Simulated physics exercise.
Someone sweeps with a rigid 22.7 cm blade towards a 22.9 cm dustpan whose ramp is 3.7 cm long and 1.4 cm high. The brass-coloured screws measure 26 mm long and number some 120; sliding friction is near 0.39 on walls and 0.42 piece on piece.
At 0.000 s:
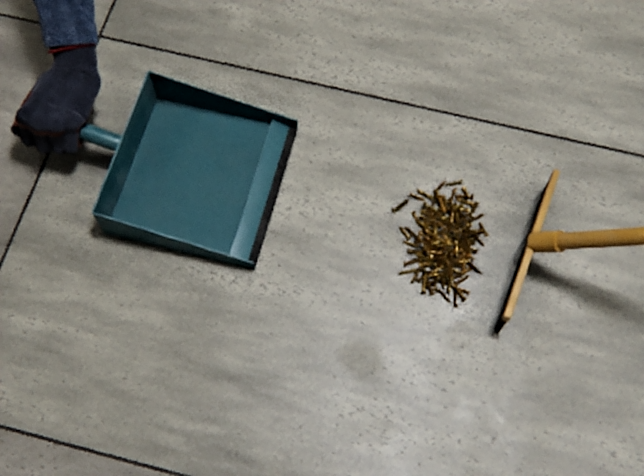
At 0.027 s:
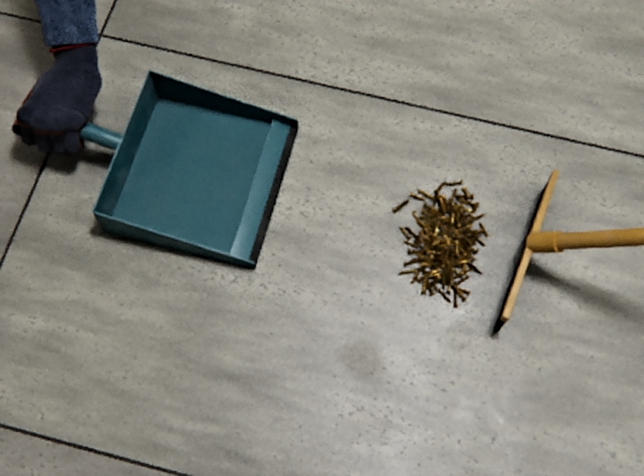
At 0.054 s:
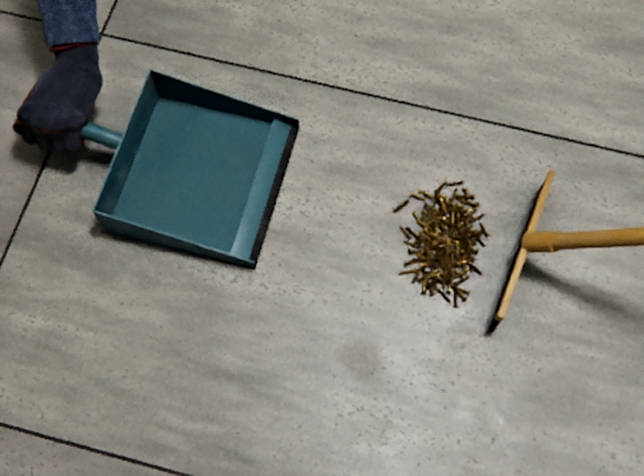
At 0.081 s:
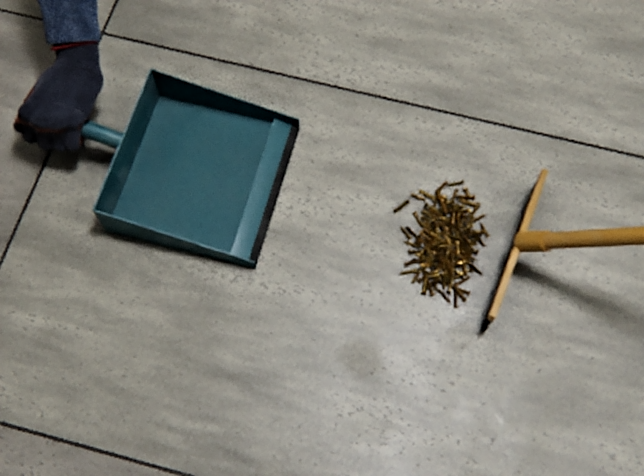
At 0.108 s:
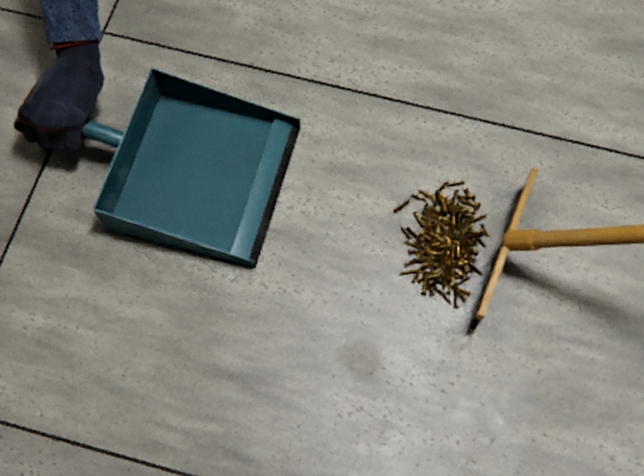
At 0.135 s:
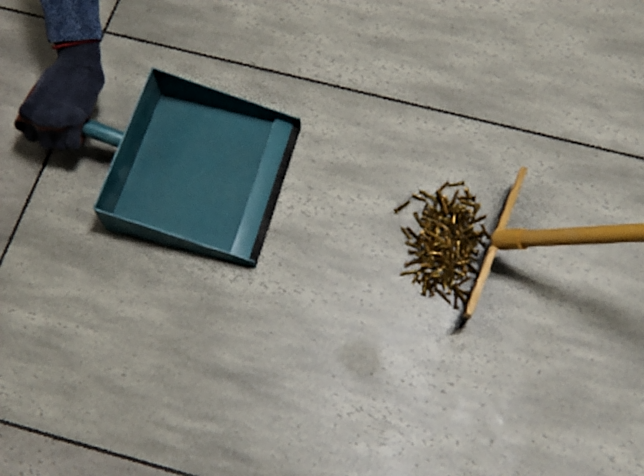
A wooden-handled blade sliding left across a grey floor to the edge of a brass-coloured screw pile, gloved hand holding teal dustpan.
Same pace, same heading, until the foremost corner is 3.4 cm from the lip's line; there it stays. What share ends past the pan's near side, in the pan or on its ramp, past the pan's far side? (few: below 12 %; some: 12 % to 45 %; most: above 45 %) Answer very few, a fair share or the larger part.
Past the pan's near side: Very few; in the pan or on its ramp: Very few; past the pan's far side: Very few.
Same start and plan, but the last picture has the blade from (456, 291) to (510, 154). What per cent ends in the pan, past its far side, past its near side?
Pan 20, far 15, near 0.
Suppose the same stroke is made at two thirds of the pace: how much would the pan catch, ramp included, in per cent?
Then about 5 per cent.
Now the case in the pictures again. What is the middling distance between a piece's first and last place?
Roughly 22 cm.
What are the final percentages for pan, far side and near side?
Near side 5, pan 10, far side 5.
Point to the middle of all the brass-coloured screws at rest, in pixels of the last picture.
At about (289, 213).
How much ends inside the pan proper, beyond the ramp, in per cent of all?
About 0 per cent.
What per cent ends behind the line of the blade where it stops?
Roughly 5 per cent.
After 0.36 s, middle of the blade 18 cm from the lip; 0 % over the lip, far side 0 %, near side 0 %.
After 0.51 s, middle of the blade 9 cm from the lip; 0 % over the lip, far side 0 %, near side 0 %.
After 0.78 s, middle of the blade 5 cm from the lip; 10 % over the lip, far side 5 %, near side 5 %.
By 1.4 s all is still; near side 5 %, pan 10 %, far side 5 %, in front of the lip or behind the blade 85 %.
